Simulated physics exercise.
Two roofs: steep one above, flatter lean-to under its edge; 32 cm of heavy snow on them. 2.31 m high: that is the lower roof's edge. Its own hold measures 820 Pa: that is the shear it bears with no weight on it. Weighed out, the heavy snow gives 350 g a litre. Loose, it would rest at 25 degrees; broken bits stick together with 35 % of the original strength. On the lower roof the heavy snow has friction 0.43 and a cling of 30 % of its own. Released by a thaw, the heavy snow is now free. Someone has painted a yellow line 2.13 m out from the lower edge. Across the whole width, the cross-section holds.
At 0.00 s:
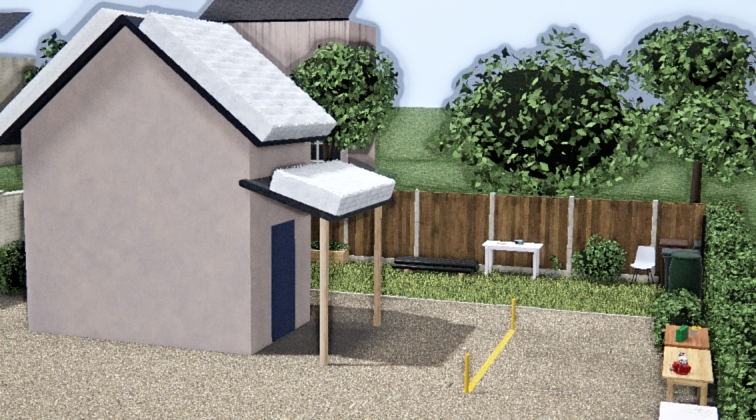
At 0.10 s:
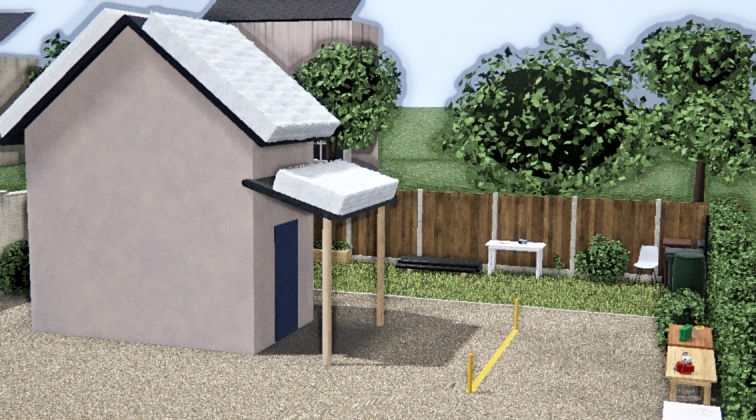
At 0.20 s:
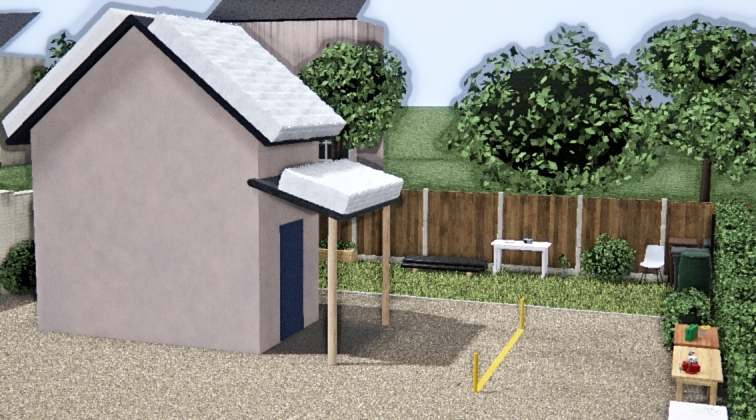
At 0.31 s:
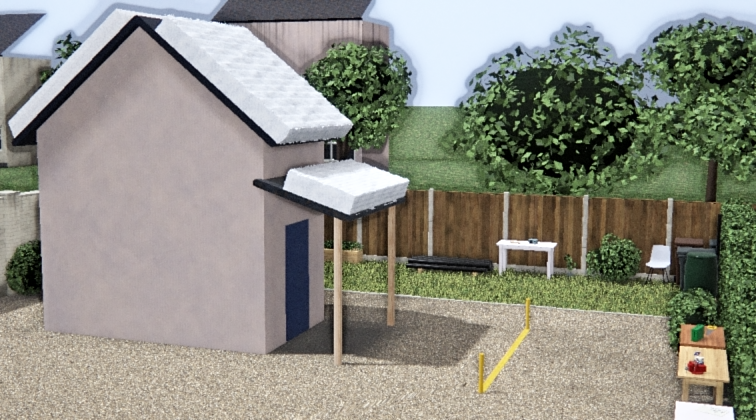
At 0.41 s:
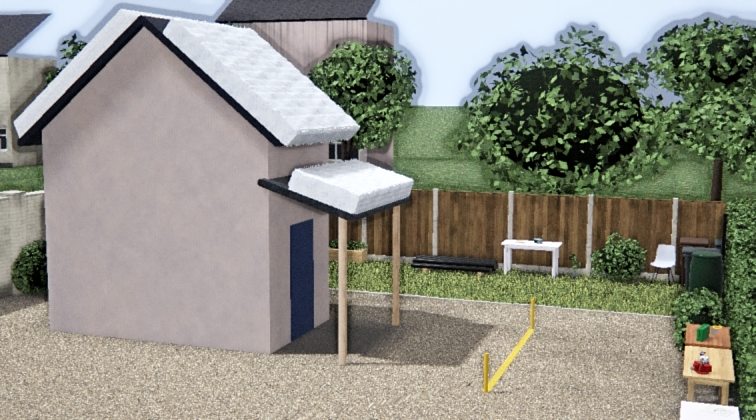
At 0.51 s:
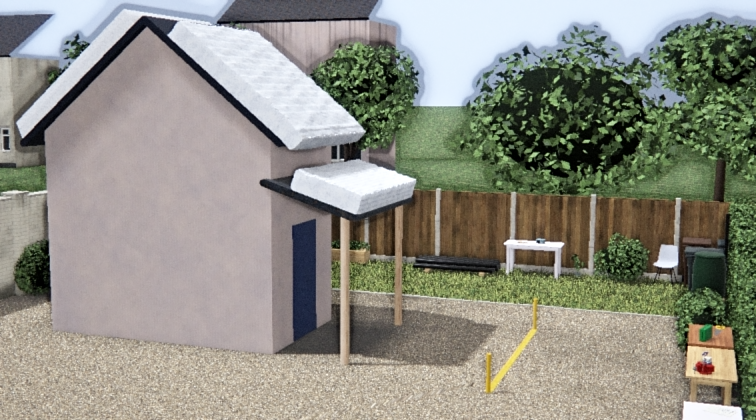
A small pinkish house with thick white snow on its steep roof and lower porch roof stood in a gravel yard, and the snow on the steep roof slid slightly down toward the lower one.
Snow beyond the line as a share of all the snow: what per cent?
The share beyond the line comes to about 1 %.
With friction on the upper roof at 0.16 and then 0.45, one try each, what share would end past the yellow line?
Respectively 30 percent and 7 percent.
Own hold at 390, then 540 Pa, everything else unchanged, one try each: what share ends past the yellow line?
Going in order, it's 25 % and then 14 %.
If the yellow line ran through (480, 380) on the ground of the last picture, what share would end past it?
In that case some 7 per cent.
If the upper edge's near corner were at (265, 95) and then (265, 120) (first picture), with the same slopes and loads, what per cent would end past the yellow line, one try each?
In that order: 30 %, 20 %.
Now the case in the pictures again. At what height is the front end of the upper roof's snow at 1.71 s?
Measured height: Approx. 2.4 m.
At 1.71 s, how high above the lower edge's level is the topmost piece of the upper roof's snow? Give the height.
Snow top above lower edge: Approx. 1.8 m.
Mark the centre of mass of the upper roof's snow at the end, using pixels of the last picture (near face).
Approximately at pixel (400, 309).
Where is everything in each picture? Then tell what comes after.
Foremost bit of the heavy snow at (264, 140), in the first frame.
Foremost bit of the heavy snow at (267, 126), its middle shifted 8 mm, in the second frame.
Foremost bit of the heavy snow at (273, 117), its middle shifted 2.9 cm, 1 % of it past the upper edge, in one piece, in the third frame.
Foremost bit of the heavy snow at (280, 119), its middle shifted 6.7 cm, 3 % of it past the upper edge, in one piece, in the fourth frame.
Foremost bit of the heavy snow at (288, 136), its middle shifted 12 cm, 5 % of it past the upper edge, in one piece, in the fifth frame.
Foremost bit of the heavy snow at (294, 128), its middle shifted 19 cm, 7 % of it past the upper edge, in one piece, in the sixth frame.
After 1.06 s, none is below the lower edge and 0 % is past the line.
After 1.71 s, none is below the lower edge and 0 % is past the line.
After 2.35 s, 29 % is below the lower edge and 0 % is past the line.
After 3.00 s, 59 % is below the lower edge and 1 % is past the line.
After 4.30 s, 67 % is below the lower edge and 1 % is past the line.
